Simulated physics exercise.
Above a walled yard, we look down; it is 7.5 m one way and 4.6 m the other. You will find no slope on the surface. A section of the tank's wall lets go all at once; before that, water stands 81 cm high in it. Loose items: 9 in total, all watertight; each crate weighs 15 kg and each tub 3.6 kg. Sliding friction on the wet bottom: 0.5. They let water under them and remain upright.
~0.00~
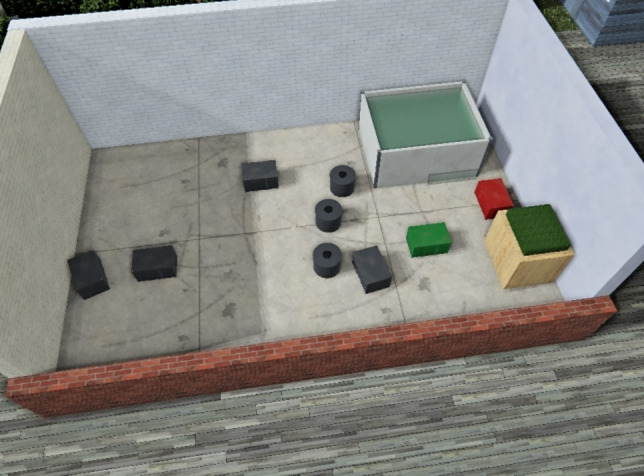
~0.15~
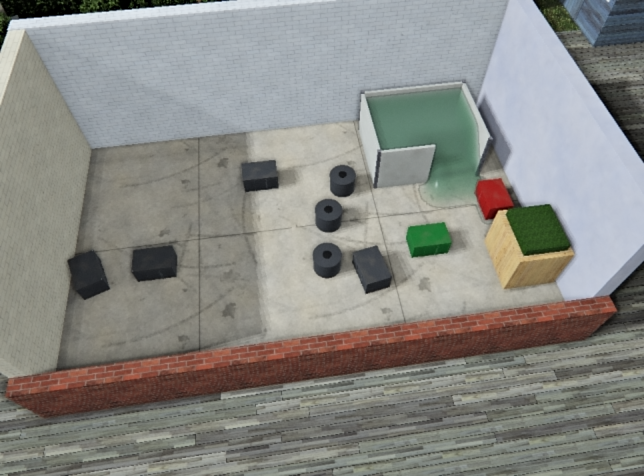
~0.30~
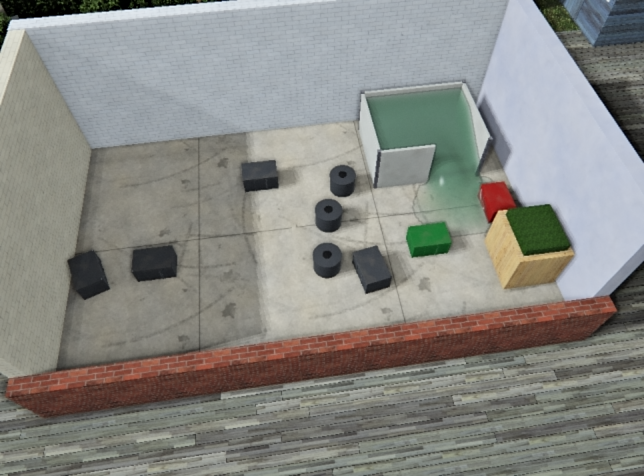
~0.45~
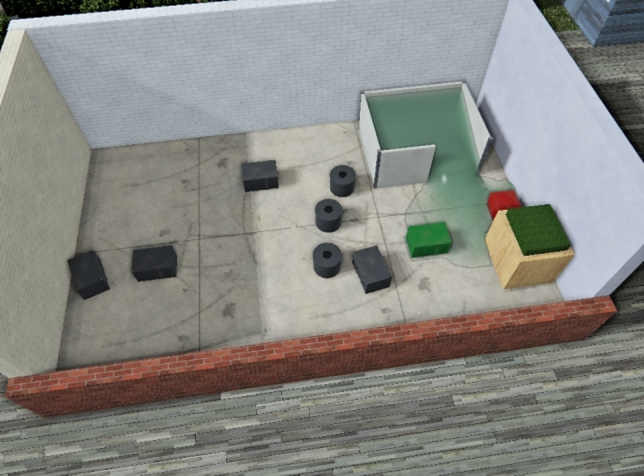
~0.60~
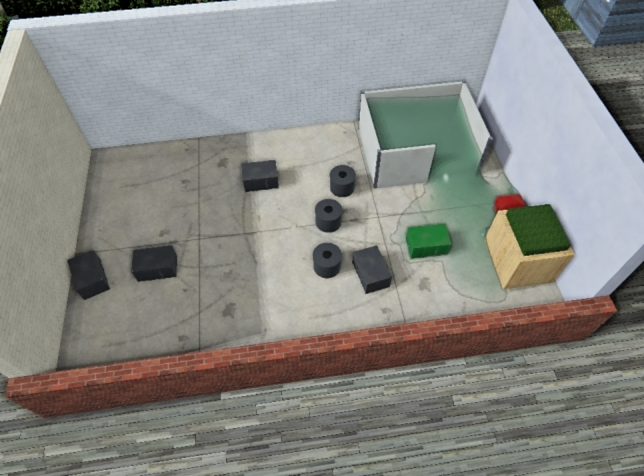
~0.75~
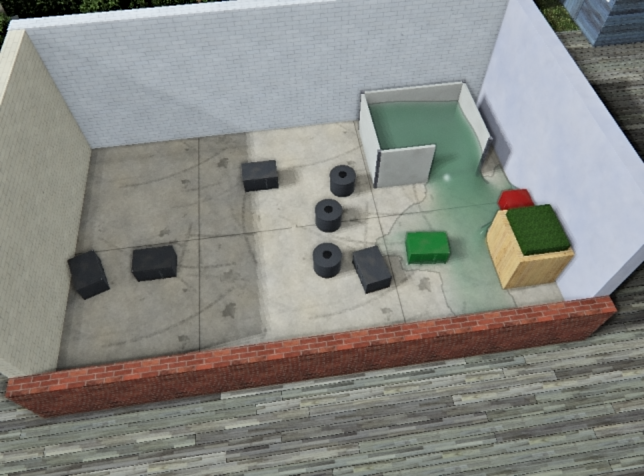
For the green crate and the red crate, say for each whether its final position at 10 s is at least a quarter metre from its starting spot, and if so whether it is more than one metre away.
Green crate - yes, beyond one metre. Red crate - yes, beyond one metre.
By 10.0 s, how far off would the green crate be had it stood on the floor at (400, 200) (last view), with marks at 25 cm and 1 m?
It hardly budges.
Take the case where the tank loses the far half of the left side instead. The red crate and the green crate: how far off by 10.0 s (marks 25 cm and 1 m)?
In that situation the red crate stays about where it was, while the green crate stays about where it was.
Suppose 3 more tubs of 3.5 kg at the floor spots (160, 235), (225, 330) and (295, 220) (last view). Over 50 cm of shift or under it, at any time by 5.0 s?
In turn: Short of it, more, less.
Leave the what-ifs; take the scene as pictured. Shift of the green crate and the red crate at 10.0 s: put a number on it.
350 cm, then 650 cm, roughly.
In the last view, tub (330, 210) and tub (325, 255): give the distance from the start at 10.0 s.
In that order: 100 cm, 300 cm.
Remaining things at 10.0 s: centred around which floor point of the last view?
It works out to somewhere near (234, 188) on the floor.
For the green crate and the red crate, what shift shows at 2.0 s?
By then roughly 200 cm and 100 cm, respectively.
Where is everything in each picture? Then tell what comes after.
The first picture shows the green crate at (430, 235) rests on the ground; the red crate at (496, 193) rests on the ground; 2.6 m2 under water; 0 of 9 have shifted.
The second picture shows the green crate at (430, 235) rests on the ground; the red crate at (496, 193) rests on the ground; water covers 3.2 m2; 0 of 9 have shifted.
The third picture shows the green crate at (430, 235) rests on the ground; the red crate at (499, 196), on the bottom, 9 cm from its start; 4.0 m2 under water; 1 of 9 have shifted.
The fourth picture shows the green crate at (430, 235) rests on the ground; the red crate at (509, 206), on the bottom, 31 cm from its start; water covers 4.9 m2; 1 of 9 have shifted.
The fifth picture shows the green crate at (430, 236), on the bottom; the red crate at (515, 210), on the bottom, 44 cm from its start; water covers 5.8 m2; 1 of 9 have shifted.
The sixth picture shows the green crate at (429, 243) rests on the ground, 16 cm from its start; the red crate at (522, 204) floats, 47 cm from its start; water covers 6.7 m2; 2 of 9 have shifted.
After 2.0 s the green crate is near (344, 301), 1.8 m from its start, aground; the red crate is near (449, 212), 1.0 m from its start, afloat; 1 afloat.
After 4.5 s the green crate is near (188, 245), 3.8 m from its start, aground; the red crate is near (225, 261), 4.5 m from its start, aground; 0 afloat.
After 7.0 s the green crate is near (174, 218), 4.1 m from its start, aground; the red crate is near (120, 265), 6.1 m from its start, afloat; 4 afloat.
After 10.0 s the green crate is near (211, 188), 3.7 m from its start, afloat; the red crate is near (98, 185), 6.7 m from its start, afloat; 9 afloat.
